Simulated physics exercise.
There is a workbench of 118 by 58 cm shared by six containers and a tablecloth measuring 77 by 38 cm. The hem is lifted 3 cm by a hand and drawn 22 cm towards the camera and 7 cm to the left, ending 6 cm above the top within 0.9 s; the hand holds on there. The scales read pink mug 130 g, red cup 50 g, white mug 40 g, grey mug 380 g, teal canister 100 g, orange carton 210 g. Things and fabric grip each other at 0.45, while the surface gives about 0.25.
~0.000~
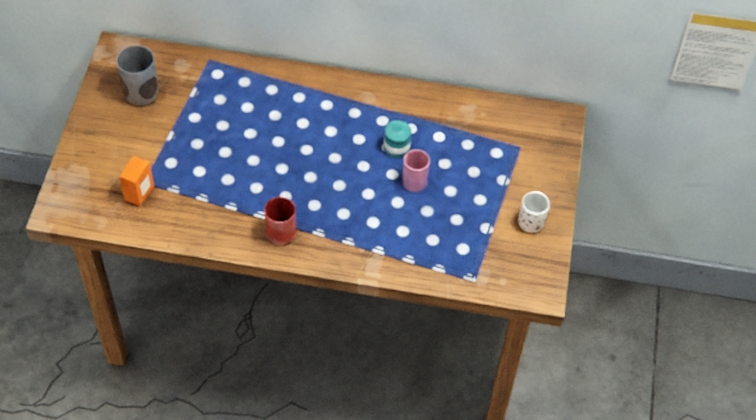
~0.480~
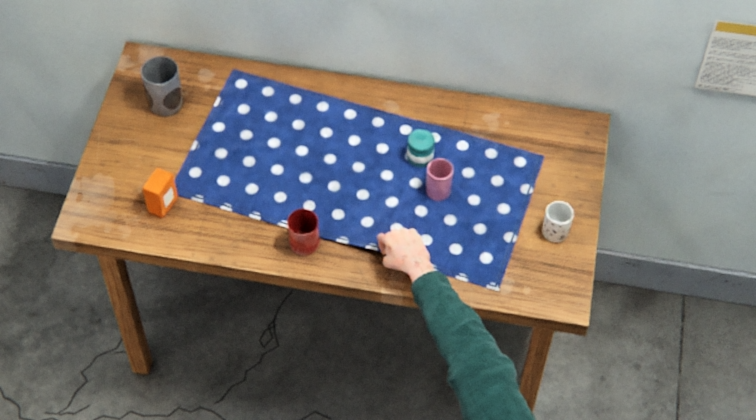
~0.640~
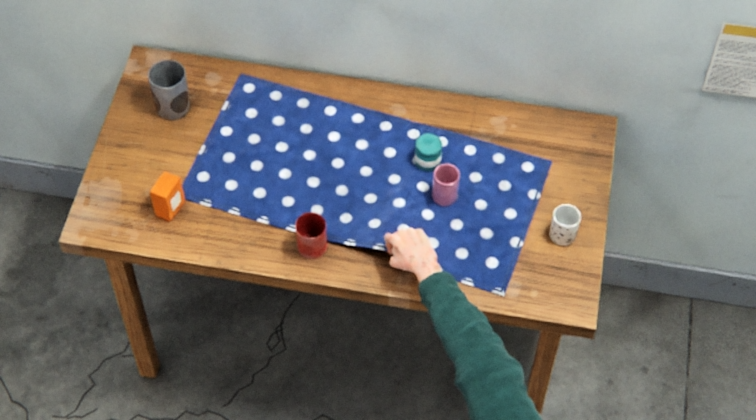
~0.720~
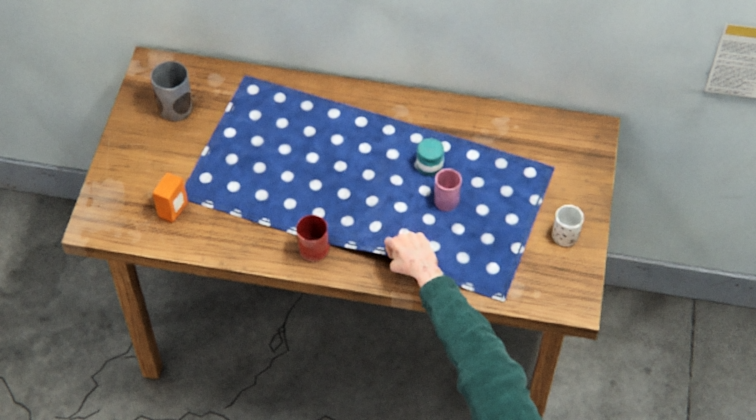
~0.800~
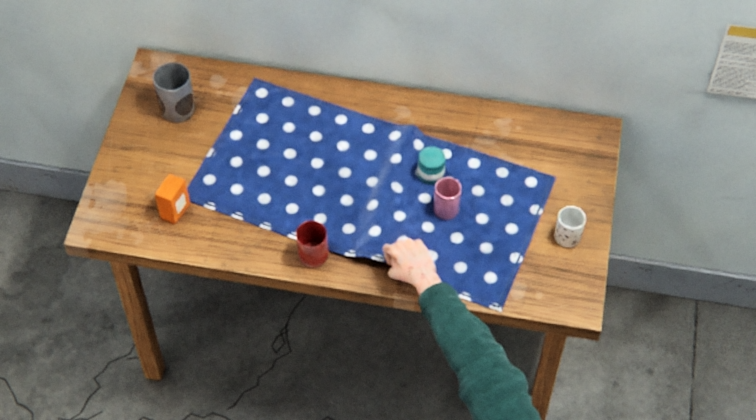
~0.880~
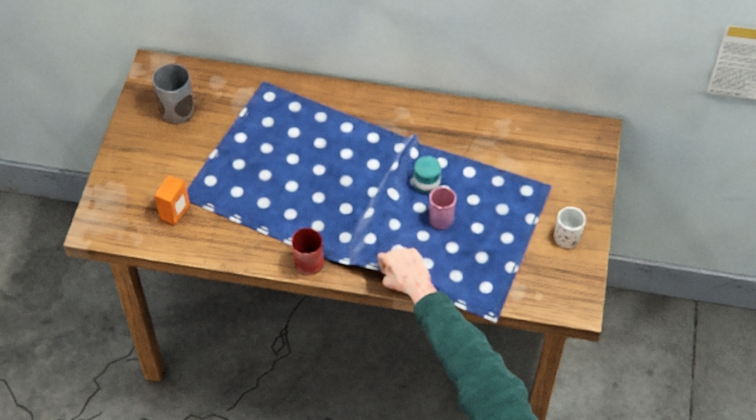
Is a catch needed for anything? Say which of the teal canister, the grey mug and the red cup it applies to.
The teal canister is on, the grey mug is on, the red cup is off.
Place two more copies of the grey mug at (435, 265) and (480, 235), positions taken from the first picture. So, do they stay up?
First leaves the top, second leaves the top.
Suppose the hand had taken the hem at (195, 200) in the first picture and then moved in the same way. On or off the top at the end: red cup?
Then: Red cup falls off.
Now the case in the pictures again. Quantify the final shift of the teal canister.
The teal canister ends 25 cm from where it began.
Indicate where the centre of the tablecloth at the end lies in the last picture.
It sits near (353, 255) in pixels.
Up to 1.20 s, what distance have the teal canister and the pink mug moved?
Estimate: Teal canister near 20 cm, pink mug near 20 cm.
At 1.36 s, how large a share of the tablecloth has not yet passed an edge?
I'd estimate close to 80 per cent.
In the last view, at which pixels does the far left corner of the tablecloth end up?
(317, 124).
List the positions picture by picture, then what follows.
Teal canister (398, 130); grey mug (135, 59); red cup (280, 210); tablecloth corners (209, 60) (520, 147) (475, 282), in the first frame.
Red cup (303, 221); orange carton (158, 181); tablecloth corners (233, 70) (544, 156); grip (386, 253), in the second frame.
Pink mug (447, 174); tablecloth corners (241, 74) (552, 161); grip (392, 253), in the third frame.
Teal canister (431, 148); red cup (312, 227); pink mug (449, 179); tablecloth corners (245, 75) (555, 167); grip (393, 257), in the fourth frame.
Teal canister (432, 157); red cup (312, 233); pink mug (448, 188); tablecloth corners (255, 78) (556, 177); grip (391, 264), in the fifth frame.
Teal canister (428, 166); grey mug (171, 78); red cup (307, 240); tablecloth corners (264, 82) (552, 186) (496, 323); grip (386, 273), in the sixth frame.
After 1.0 s, 95 % of the tablecloth is still over the top; teal canister 12 cm off its start, red cup 9 cm off its start, pink mug 13 cm off its start.
After 1.2 s, 85 % of the tablecloth is still over the top; teal canister 18 cm off its start, red cup on its side, 16 cm off its start, pink mug 19 cm off its start.
After 1.4 s, 80 % of the tablecloth is still over the top; red cup over the edge, teal canister 24 cm off its start at (395, 227), pink mug 24 cm off its start at (405, 259).
After 1.5 s, 75 % of the tablecloth is still over the top; red cup over the edge, teal canister 26 cm off its start, pink mug 26 cm off its start.
After 3.1 s, 75 % of the tablecloth is still over the top; red cup over the edge, teal canister 27 cm off its start at (392, 239), grey mug 0 cm off its start at (171, 78), pink mug 26 cm off its start at (402, 267).
